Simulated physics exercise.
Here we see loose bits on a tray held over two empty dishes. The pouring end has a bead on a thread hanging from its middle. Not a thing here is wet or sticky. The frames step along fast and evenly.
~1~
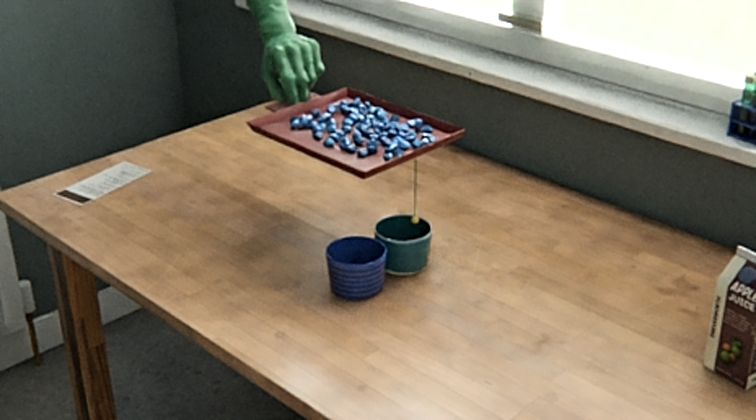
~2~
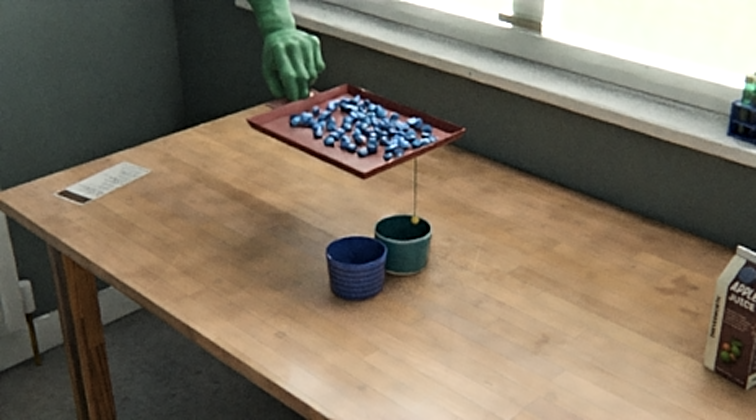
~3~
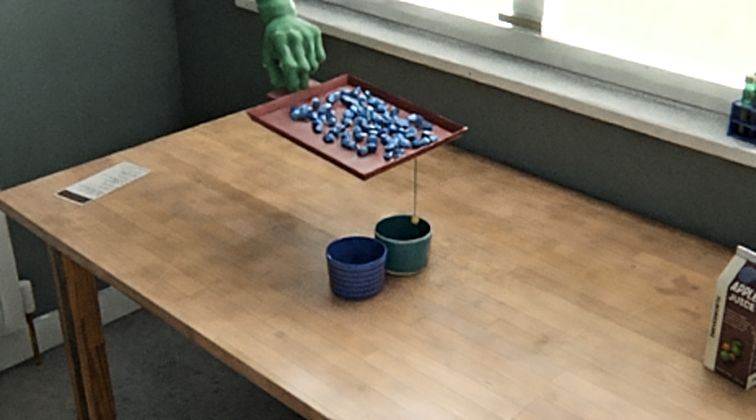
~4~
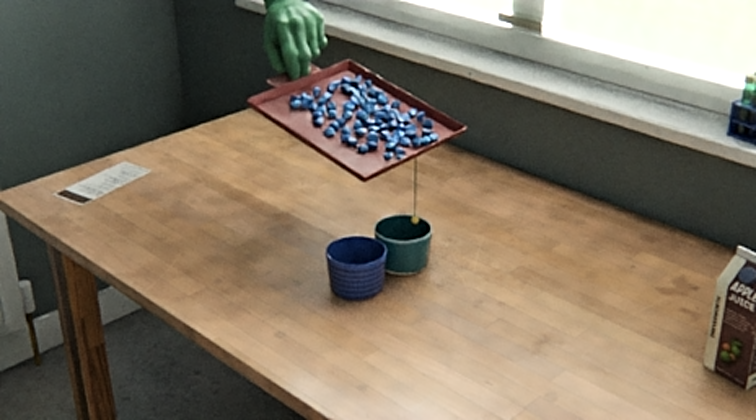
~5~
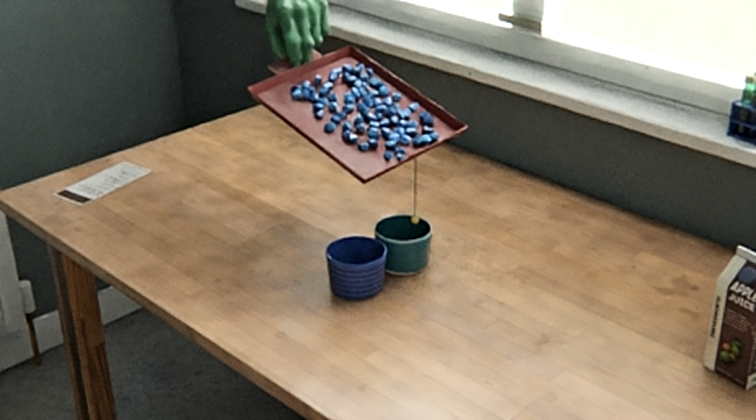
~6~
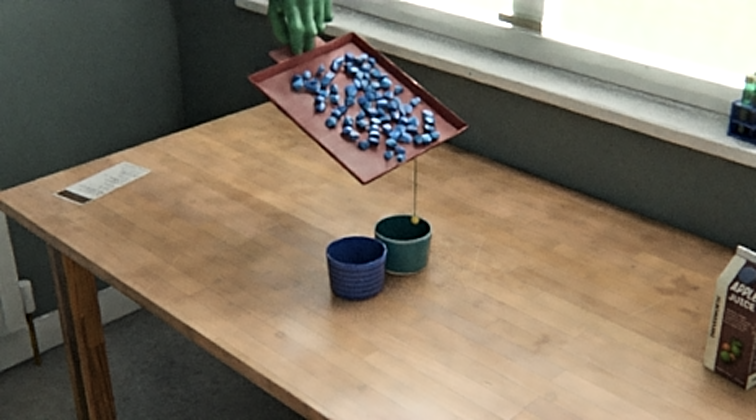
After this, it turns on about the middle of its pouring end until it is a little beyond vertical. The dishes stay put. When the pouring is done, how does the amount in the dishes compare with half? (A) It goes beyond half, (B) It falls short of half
(B) It falls short of half.
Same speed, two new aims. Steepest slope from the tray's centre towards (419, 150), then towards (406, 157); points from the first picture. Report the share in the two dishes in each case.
0 % and 0 %.
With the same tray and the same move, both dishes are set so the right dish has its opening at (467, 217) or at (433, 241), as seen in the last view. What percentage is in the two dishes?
Roughly 20 % and 80 %.
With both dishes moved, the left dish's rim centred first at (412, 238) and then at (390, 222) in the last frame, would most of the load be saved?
For the earlier try a smaller portion is kept, for the later one a smaller portion.
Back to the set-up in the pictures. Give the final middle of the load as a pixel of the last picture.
Somewhere close to (408, 306) in the last picture.
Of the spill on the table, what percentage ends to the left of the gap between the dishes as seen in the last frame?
Share to the left: Near 20 per cent.
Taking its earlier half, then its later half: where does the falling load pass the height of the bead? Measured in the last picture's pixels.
Around (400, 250), followed by around (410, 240).
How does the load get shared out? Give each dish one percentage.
10 % left, 0 % right.
Just after the last frame, tray tipped steeply; the larger part on the tray; roughly a quarter in the air.
A moment on, tray tipped past a quarter turn; about a tenth in the left dish; the larger part outside both; about a tenth in the air.
Further on, tray tipped past a quarter turn; about a tenth in the left dish; the larger part outside both.
When it is over, tray tipped past a quarter turn; about a tenth in the left dish; not one in the right dish; the larger part outside both.
